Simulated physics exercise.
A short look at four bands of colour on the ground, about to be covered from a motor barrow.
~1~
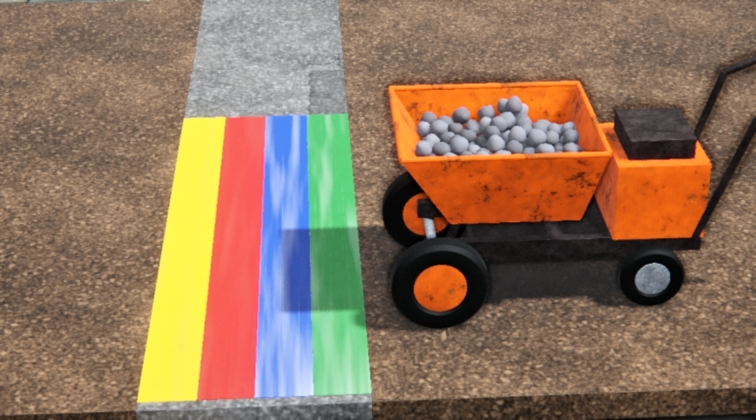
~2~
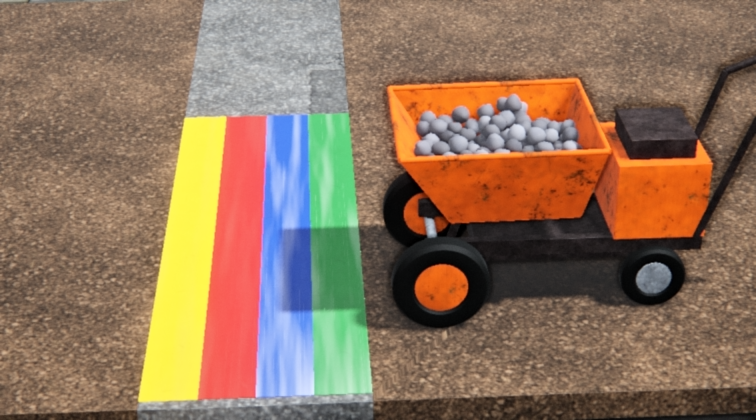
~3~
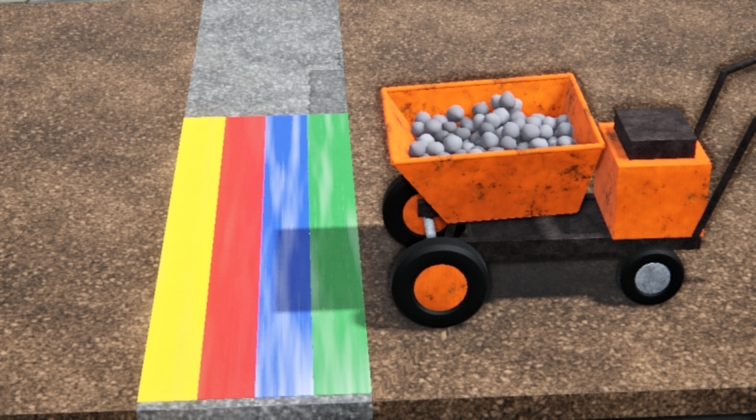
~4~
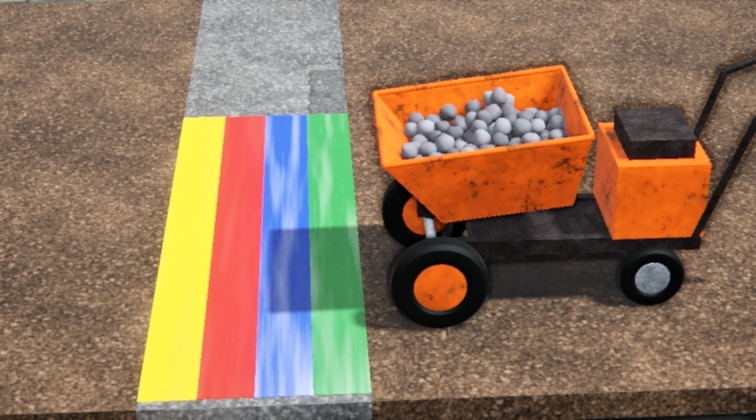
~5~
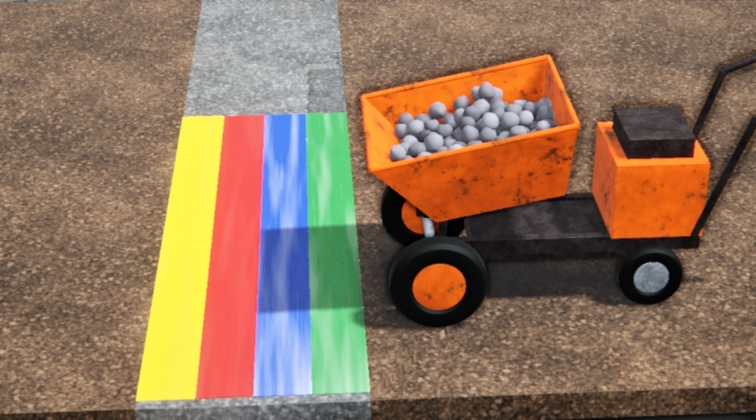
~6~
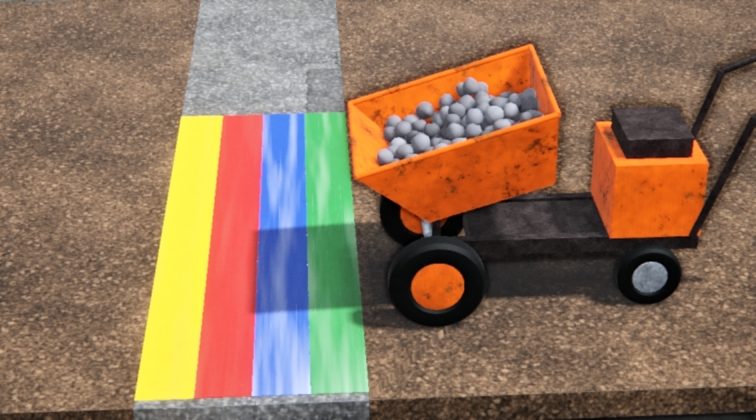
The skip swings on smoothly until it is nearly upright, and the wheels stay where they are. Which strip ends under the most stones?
Most covered: The red band.
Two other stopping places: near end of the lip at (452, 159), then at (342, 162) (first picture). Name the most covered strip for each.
In turn: The blue one; the strip in yellow.
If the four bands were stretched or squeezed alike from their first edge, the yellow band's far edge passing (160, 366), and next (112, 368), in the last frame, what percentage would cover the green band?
Roughly 0 per cent, and 0 per cent.
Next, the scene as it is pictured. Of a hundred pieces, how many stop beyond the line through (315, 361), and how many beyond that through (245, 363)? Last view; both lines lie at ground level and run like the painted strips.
About 80 and 50 per cent.
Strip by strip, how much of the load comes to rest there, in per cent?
In per cent, green strip 0, blue strip 20, red strip 35 and yellow strip 20.
Shortly afterwards, skip tipped steeply; the whole lot in the skip.
Next, skip tipped right over; the bulk in the skip; a little over the blue strip; a little over the red strip; only a few falling.
Some moments later, skip tipped right over; near a quarter in the skip; near a quarter over the blue strip; near a third over the red strip; near a quarter over the yellow strip; a little off the paint.
In the end, skip tipped right over; near a quarter in the skip; none at all over the green strip; near a quarter over the blue strip; near a third over the red strip; near a quarter over the yellow strip; a little off the paint.
